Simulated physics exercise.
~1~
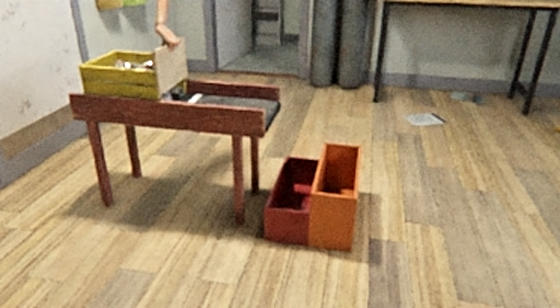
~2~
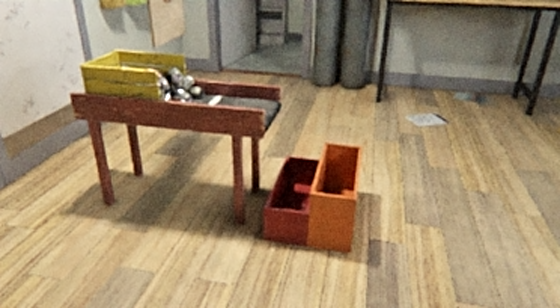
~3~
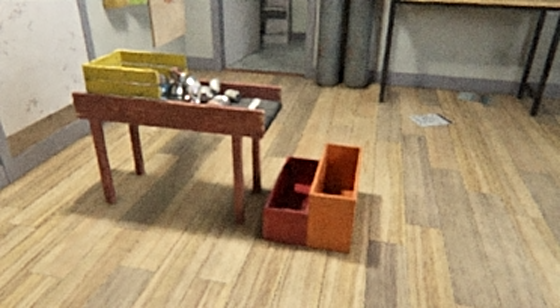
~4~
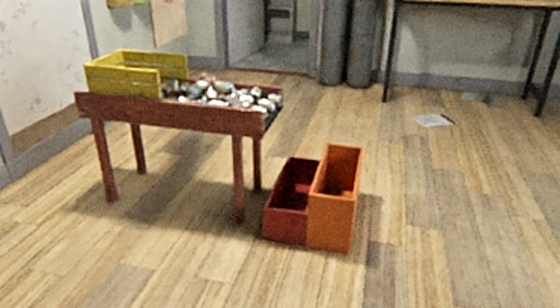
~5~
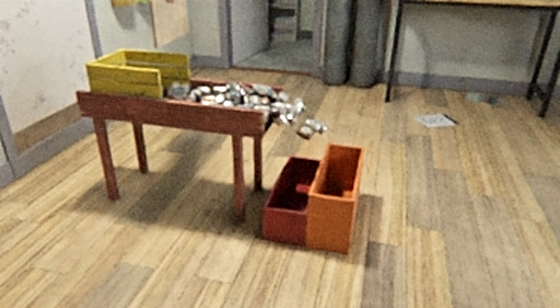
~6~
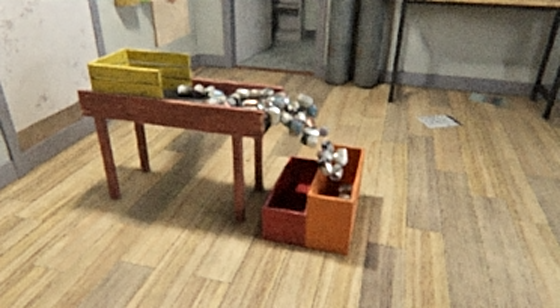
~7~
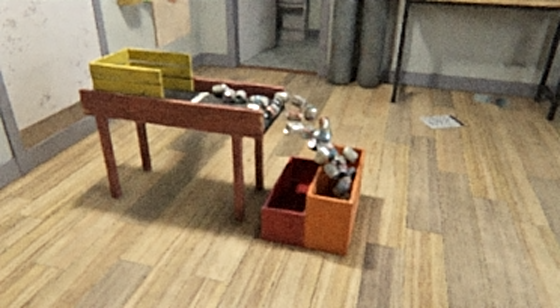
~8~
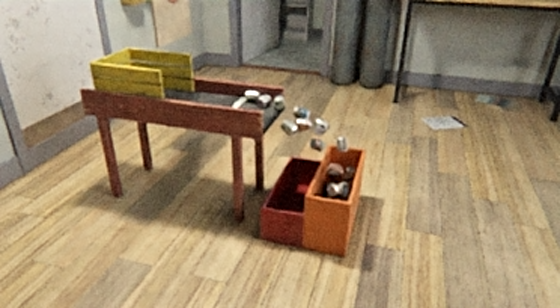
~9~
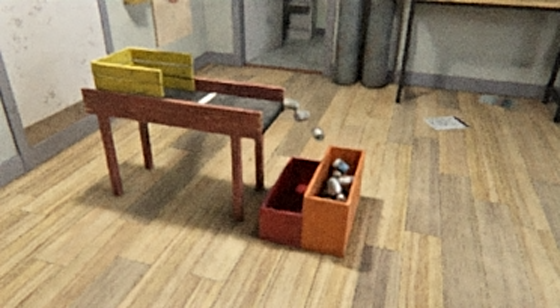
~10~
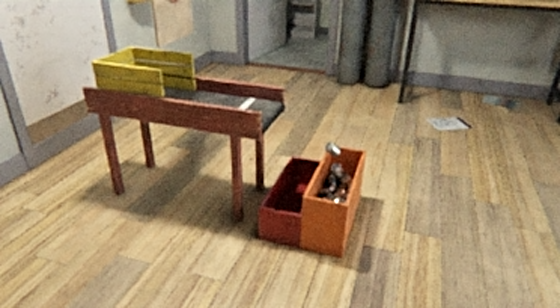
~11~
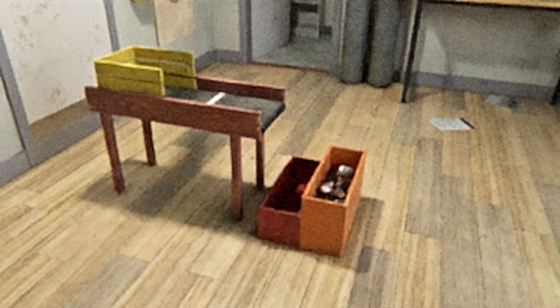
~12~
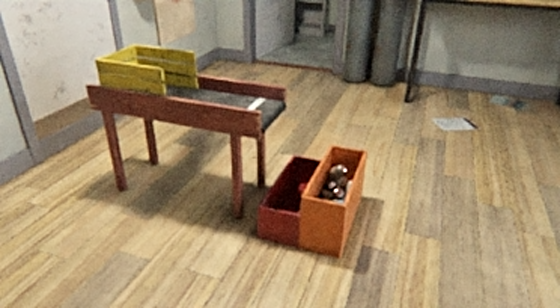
Dozens of small silvery cans sit heaped in a yellow pen at the left end of a raised belt, held back by a pale gate with a hand at its top. The gate lifts away, and the cans spill out and ride to the right along the dark belt in a loose, spreading pile. The leading ones tip off the far end and stream down over the red tote into the orange tub beyond it. The flow thins to a few stragglers, which drop the same way. At the end the belt is empty, and the cans rest inside the orange tub.
